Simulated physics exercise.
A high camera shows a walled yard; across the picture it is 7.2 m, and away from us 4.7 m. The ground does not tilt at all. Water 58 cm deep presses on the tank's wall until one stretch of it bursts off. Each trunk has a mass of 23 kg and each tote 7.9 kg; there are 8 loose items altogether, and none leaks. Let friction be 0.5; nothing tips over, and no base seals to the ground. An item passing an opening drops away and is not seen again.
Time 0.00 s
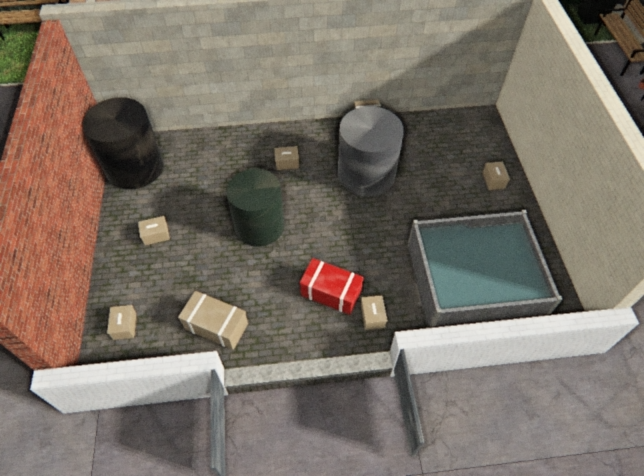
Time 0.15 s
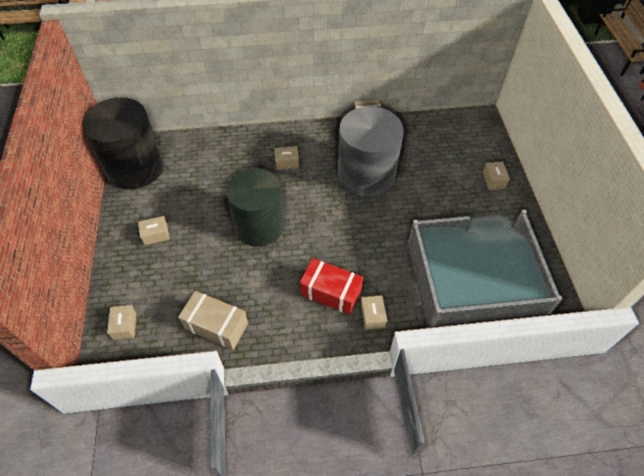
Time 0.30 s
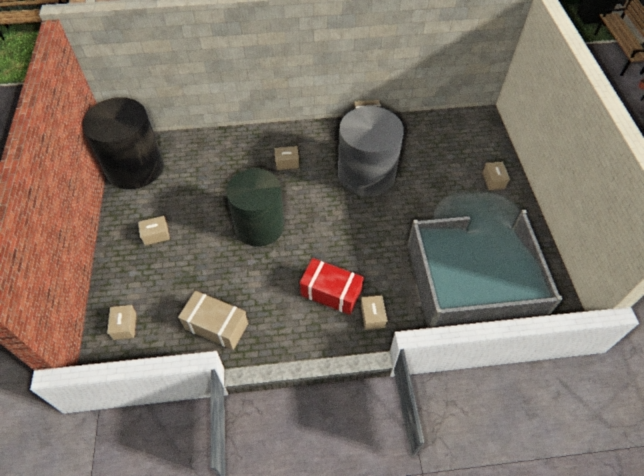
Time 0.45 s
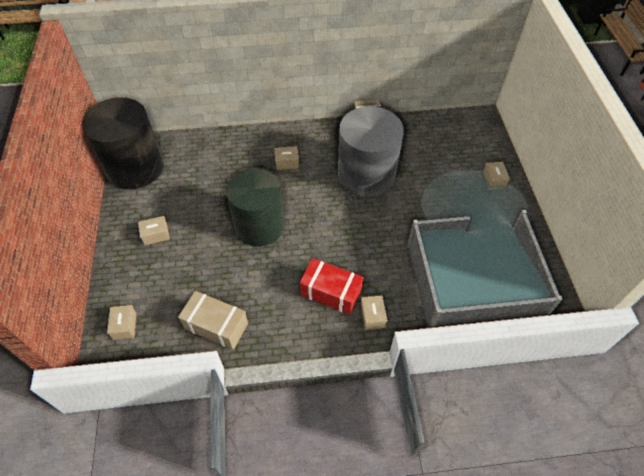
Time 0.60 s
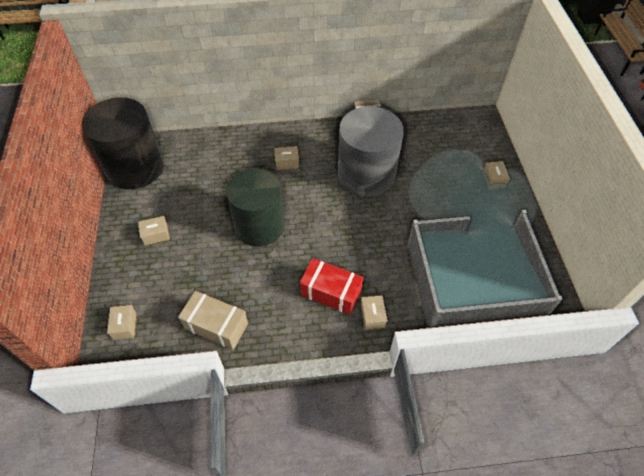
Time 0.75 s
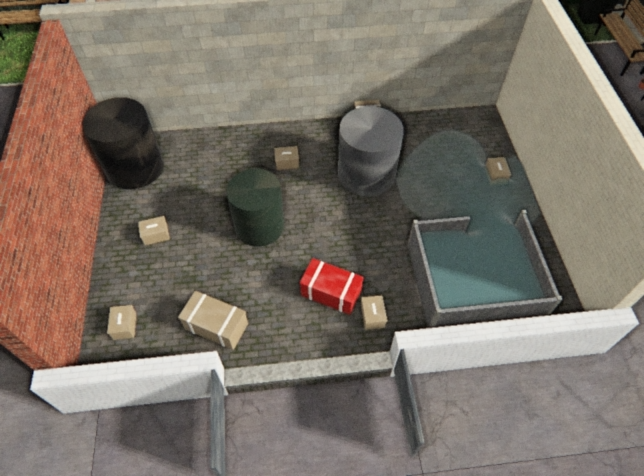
A walled yard held three dark drums, a red trunk, a tan trunk and small boxes; water slipped out through the back of a tank at right and spread across the paving around one box.
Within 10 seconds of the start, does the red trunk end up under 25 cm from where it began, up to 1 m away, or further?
Under 25 cm.
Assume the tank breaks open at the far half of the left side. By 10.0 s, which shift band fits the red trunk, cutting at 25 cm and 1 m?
Outcome for the red trunk: Long-distance displacement.
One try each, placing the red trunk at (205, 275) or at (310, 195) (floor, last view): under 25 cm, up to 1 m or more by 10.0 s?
Try one: It hardly moves. Try two: It hardly moves.
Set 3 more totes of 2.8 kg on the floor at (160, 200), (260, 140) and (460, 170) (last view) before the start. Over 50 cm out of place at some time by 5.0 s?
First inside the limit, then outside the limit, then outside the limit.
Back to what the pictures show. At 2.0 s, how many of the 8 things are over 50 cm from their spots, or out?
Tally at that time: 1.
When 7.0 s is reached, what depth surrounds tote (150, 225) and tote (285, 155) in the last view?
About 3 and 2 cm.
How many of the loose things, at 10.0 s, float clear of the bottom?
Total: 0.
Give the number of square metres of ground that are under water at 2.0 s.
I'd estimate close to 9.5 m2.
After 2.0 s the red trunk is near (332, 280), 0.0 m from its start, aground; 0 of 8 are out; 1 afloat.
After 4.5 s the red trunk is near (332, 280), 0.0 m from its start, aground; 0 of 8 are out; 1 afloat.
After 7.0 s the red trunk is near (332, 280), 0.0 m from its start, aground; 0 of 8 are out; 1 afloat.
After 10.0 s the red trunk is near (332, 280), 0.0 m from its start, aground; 0 of 8 are out; 0 afloat.
